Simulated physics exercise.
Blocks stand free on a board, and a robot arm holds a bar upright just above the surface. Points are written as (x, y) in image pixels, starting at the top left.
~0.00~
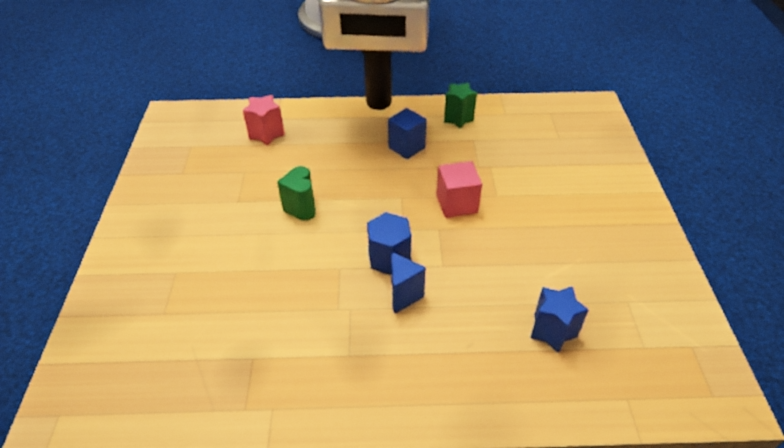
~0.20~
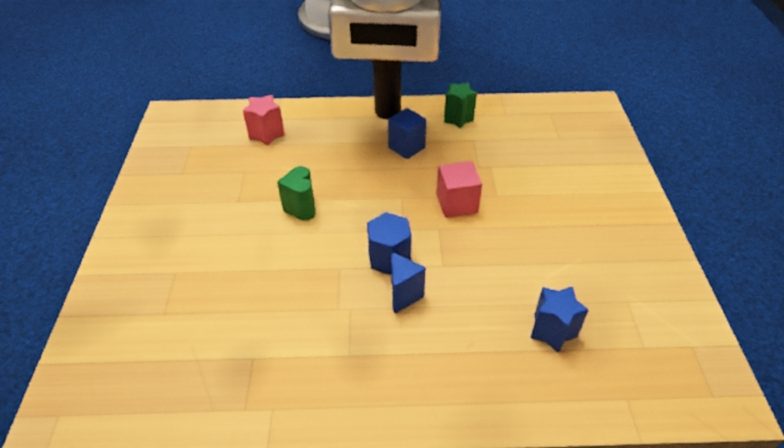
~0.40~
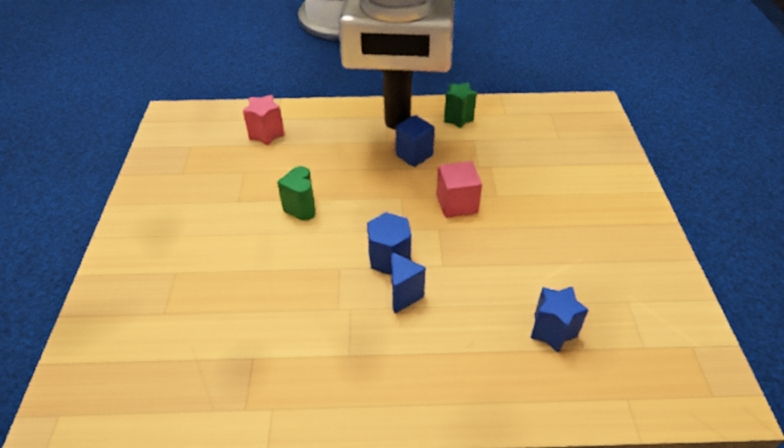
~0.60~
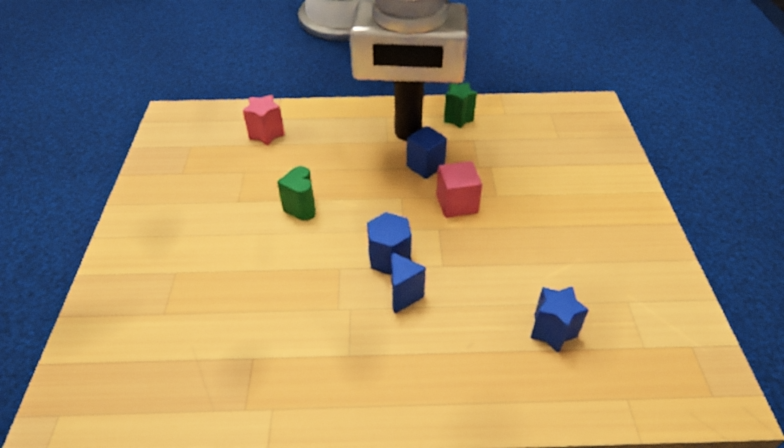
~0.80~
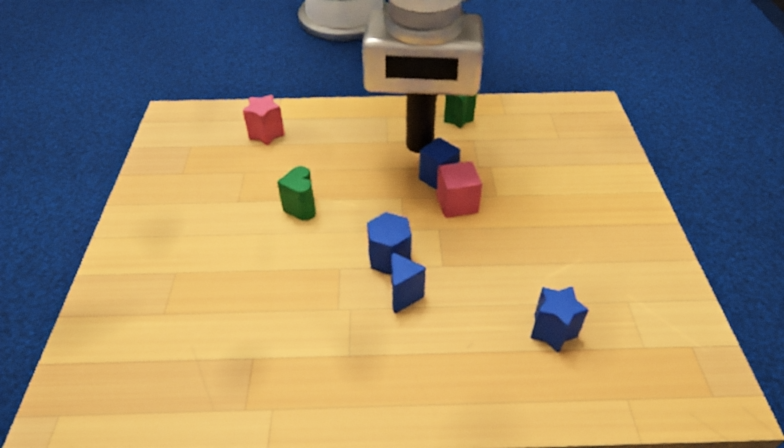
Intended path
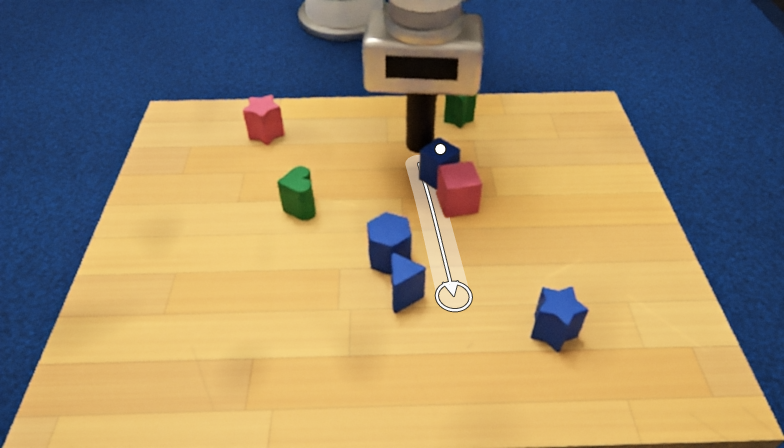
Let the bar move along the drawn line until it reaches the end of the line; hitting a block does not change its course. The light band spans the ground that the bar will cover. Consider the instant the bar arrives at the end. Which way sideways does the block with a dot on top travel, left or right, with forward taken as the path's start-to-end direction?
The shift goes left.
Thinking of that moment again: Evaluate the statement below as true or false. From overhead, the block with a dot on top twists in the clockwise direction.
False.
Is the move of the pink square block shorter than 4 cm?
I believe not.
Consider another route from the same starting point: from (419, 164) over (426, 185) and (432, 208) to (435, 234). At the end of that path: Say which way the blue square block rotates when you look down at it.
Against the clock.
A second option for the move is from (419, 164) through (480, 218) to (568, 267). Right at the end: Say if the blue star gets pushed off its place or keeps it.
At the end, its place is different.
Drawn move, from (419, 164) directly to (454, 296); the dot is on the blue square block.
The first path, step by step. One third of the way, bar at (431, 184); blue square block at (460, 184), turned 15° anticlockwise; pink square block at (490, 199), turned 50° anticlockwise.
Two thirds of the way, bar at (443, 229); blue square block at (475, 207), turned 45° anticlockwise; pink square block at (512, 208), turned 80° anticlockwise.
At the end, bar at (456, 279); blue three-sided block still; blue square block at (475, 207), turned 50° anticlockwise; pink square block at (512, 208), turned 80° anticlockwise.
